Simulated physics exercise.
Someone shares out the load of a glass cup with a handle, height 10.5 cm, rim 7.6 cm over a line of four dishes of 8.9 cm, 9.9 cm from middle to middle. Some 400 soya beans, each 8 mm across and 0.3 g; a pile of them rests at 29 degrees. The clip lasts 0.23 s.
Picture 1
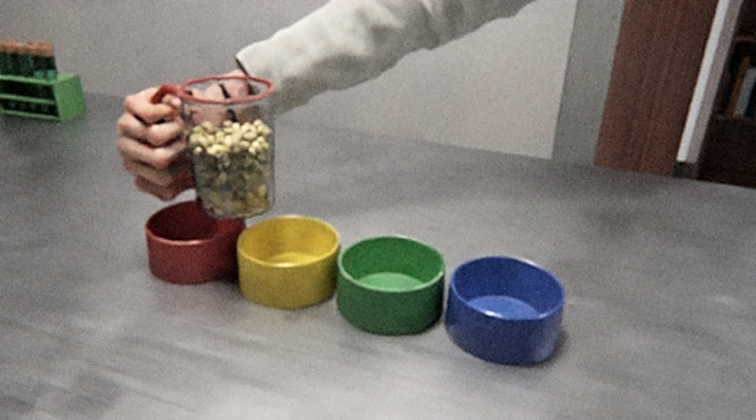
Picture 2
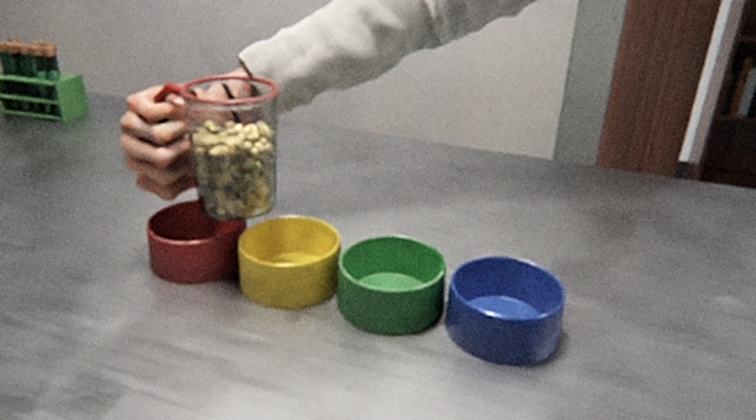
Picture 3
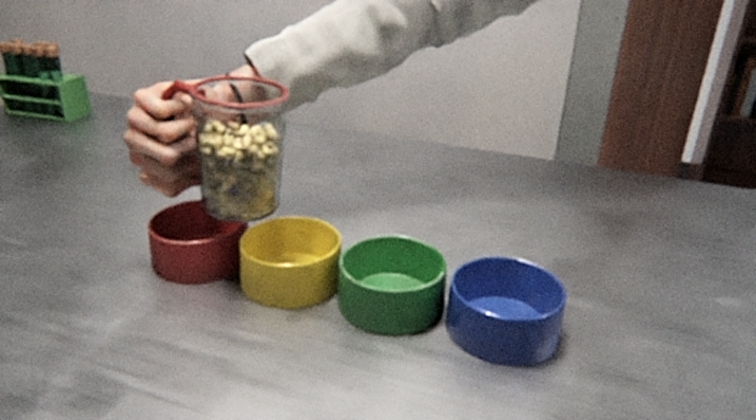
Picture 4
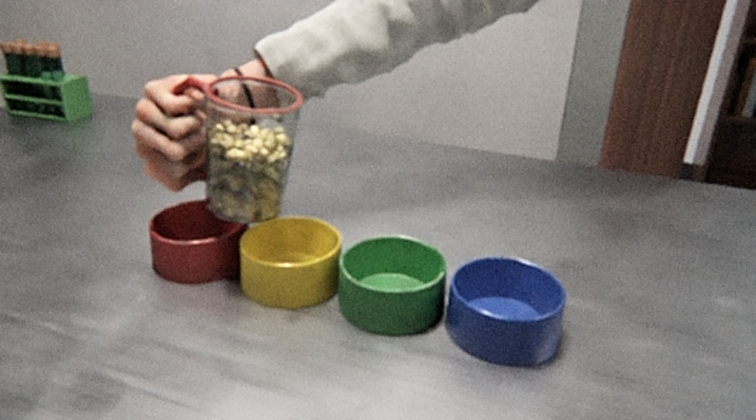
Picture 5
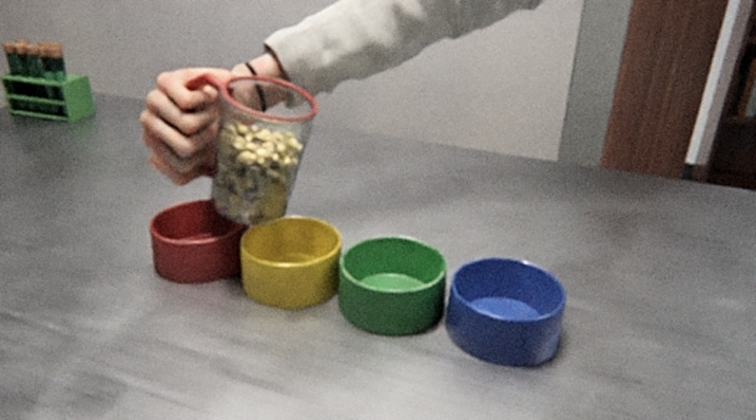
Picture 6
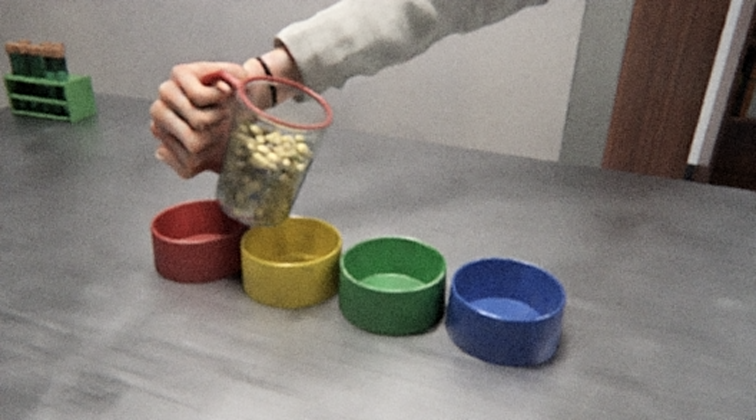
A clear cup of pale beans, held by a hand, shifting slightly right and tilting rightward above red, yellow, green and blue dishes.
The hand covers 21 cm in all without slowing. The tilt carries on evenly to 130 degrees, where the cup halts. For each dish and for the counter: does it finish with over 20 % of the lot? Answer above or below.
Red below, blue above, green below, yellow below, counter below.
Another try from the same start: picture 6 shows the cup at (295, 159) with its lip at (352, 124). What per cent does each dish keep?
Red 0, blue 90, green 0, yellow 0.
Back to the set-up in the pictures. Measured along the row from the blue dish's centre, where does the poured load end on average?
Some 1 cm to the right.
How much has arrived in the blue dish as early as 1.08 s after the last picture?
About 95 per cent by then.
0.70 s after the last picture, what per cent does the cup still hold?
About 90 per cent.
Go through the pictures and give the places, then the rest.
Cup at (232, 148), tilt 0 degrees, lip at (267, 94), moved 0.0 cm; middle of the pieces at (228, 163); red dish at (196, 220); yellow dish at (289, 240); green dish at (392, 261); blue dish at (507, 286), in the first picture.
Cup at (234, 148), tilt 1 degrees, lip at (271, 96), moved 0.2 cm; middle of the pieces at (231, 163), in the second picture.
Cup at (241, 150), tilt 4 degrees, lip at (280, 100), moved 0.7 cm; middle of the pieces at (236, 164), in the third picture.
Cup at (249, 151), tilt 10 degrees, lip at (295, 107), moved 1.5 cm; middle of the pieces at (244, 165), in the fourth picture.
Cup at (259, 153), tilt 16 degrees, lip at (311, 116), moved 2.4 cm; middle of the pieces at (252, 166), in the fifth picture.
Cup at (269, 154), tilt 22 degrees, lip at (326, 124), moved 3.3 cm; middle of the pieces at (261, 167); red dish at (201, 220); yellow dish at (292, 240); green dish at (394, 262); blue dish at (508, 287), in the sixth picture.
Then, 0.41 s after the last picture, tilt 76 degrees; cup holds 100 %.
Then, 0.70 s after the last picture, tilt 112 degrees; cup holds 90 %, blue 10 %.
Then, 1.08 s after the last picture, tilt 130 degrees; cup holds 0 %, blue 95 %.
In the end, red 0 %, blue 95 %, green 0 %, yellow 0 %, counter 10 %.
